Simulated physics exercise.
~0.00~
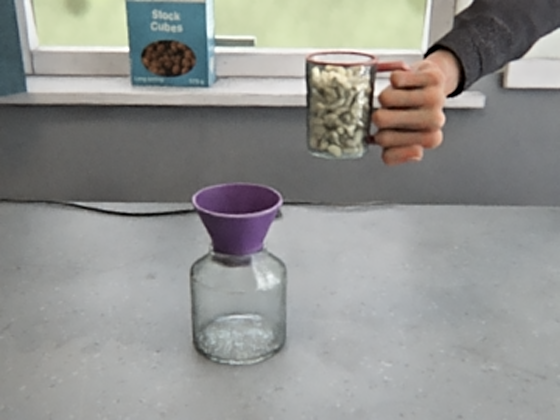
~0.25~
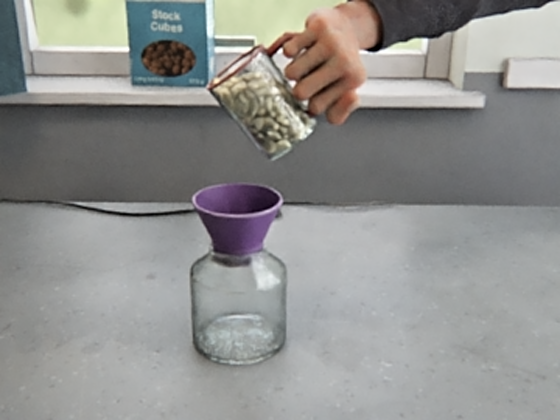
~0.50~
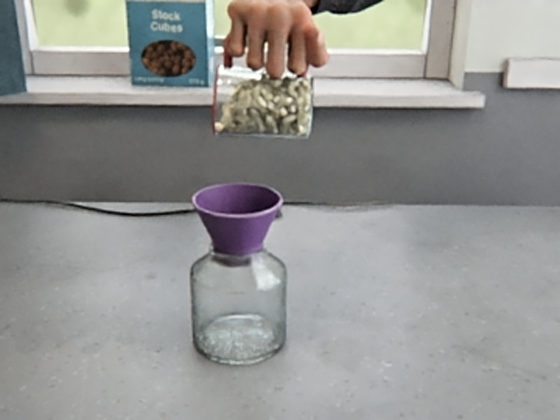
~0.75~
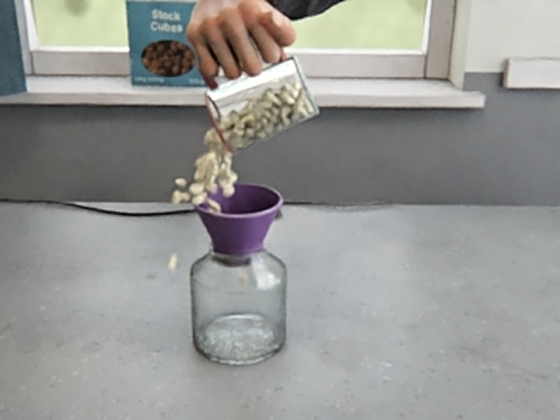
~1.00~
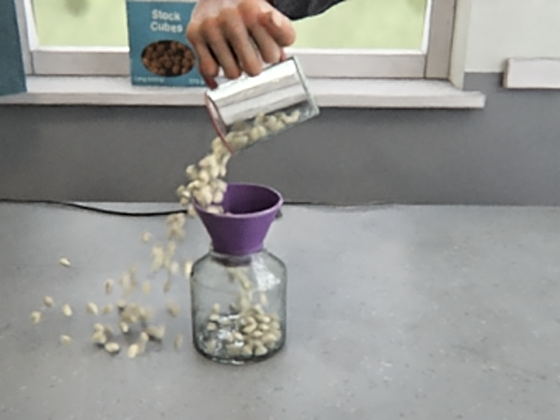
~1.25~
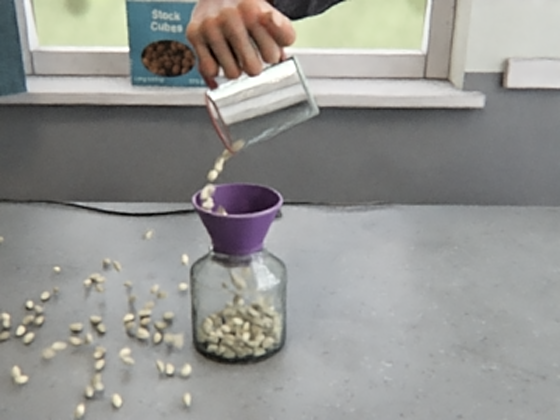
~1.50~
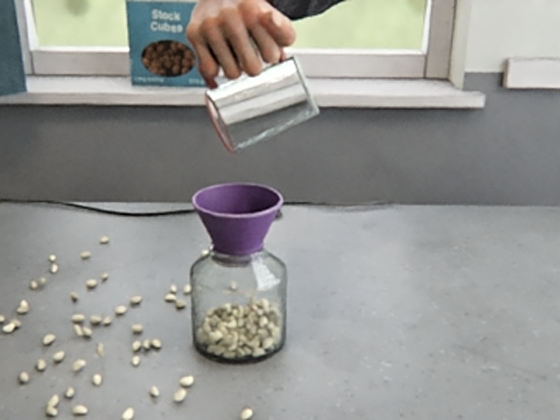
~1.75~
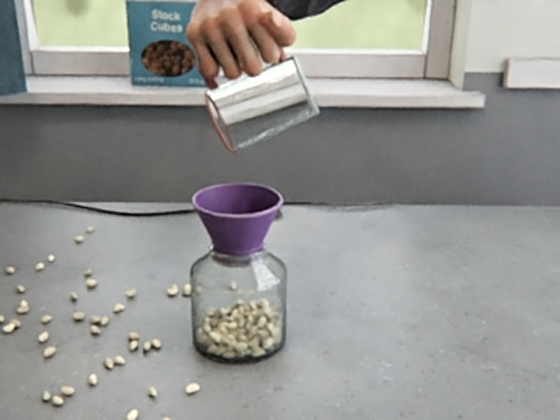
A hand pours white beans through a purple funnel, filling much of the jar and scattering some.
